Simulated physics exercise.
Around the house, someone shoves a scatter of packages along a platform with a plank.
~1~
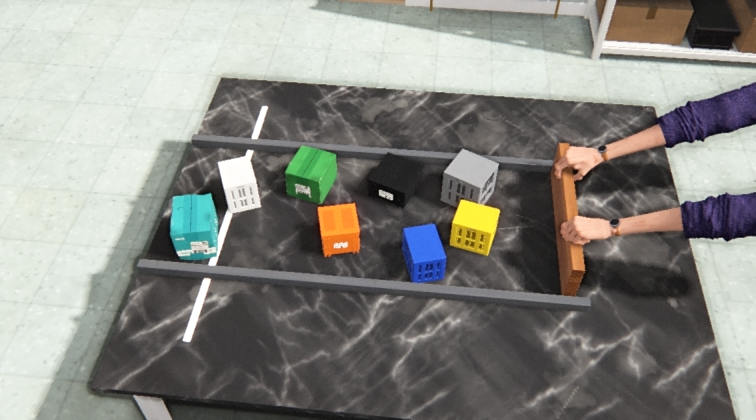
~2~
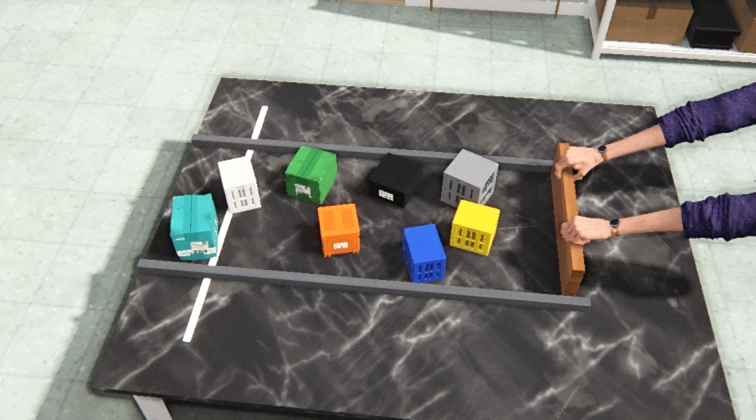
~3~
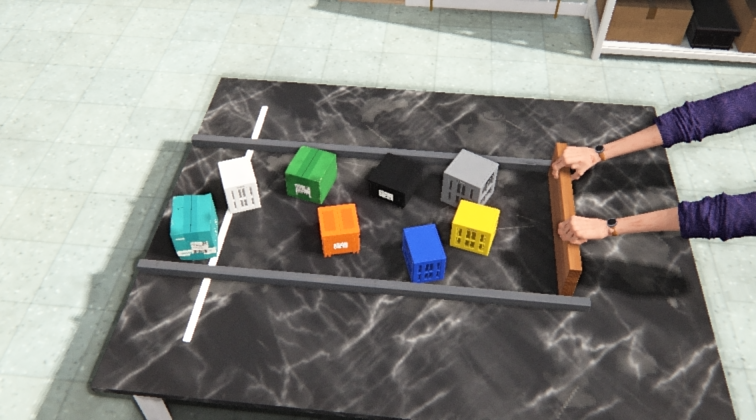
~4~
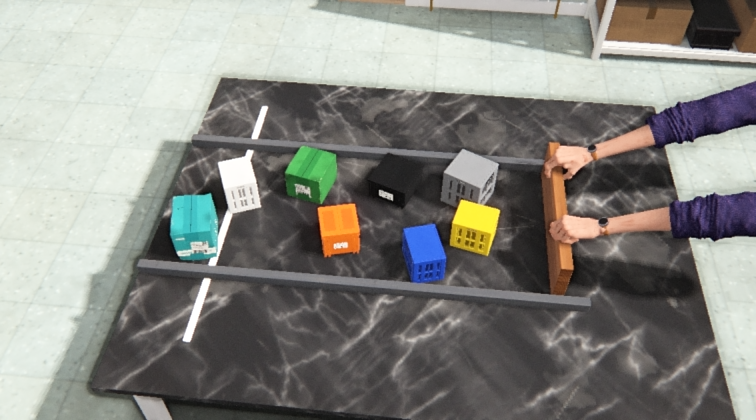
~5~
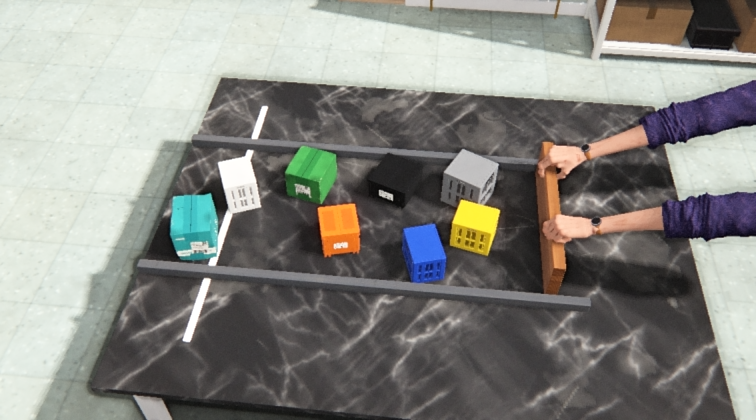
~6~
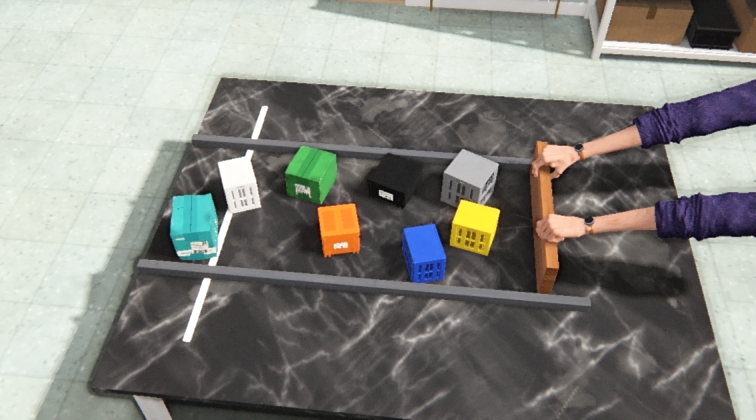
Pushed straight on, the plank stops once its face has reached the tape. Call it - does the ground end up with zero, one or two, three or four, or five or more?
The ground ends up with three or four.
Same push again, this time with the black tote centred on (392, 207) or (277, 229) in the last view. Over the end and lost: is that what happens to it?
Lab note - it rests there; then it goes down.
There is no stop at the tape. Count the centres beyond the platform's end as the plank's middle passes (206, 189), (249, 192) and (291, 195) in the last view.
Past the end: 5, 3 and 1.
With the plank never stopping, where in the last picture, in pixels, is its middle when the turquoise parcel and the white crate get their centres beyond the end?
The middle sits near (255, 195) for the first and near (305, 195) for the other.
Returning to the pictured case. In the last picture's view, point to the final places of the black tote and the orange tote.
Approximately (182, 167) for one, approximately (165, 217) for the other.
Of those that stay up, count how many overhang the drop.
That comes to 2 of them.
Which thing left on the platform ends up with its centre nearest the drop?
Nearest at the end: The black tote.
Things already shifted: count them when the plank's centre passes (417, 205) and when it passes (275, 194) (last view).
Tally: First 4; then 8.
Early on, none off yet; turquoise parcel at rest near (195, 227); white crate at rest near (239, 185); green box at rest near (310, 175).
Finally, the number that fall off is three or four; lost, green box, white crate and turquoise parcel.
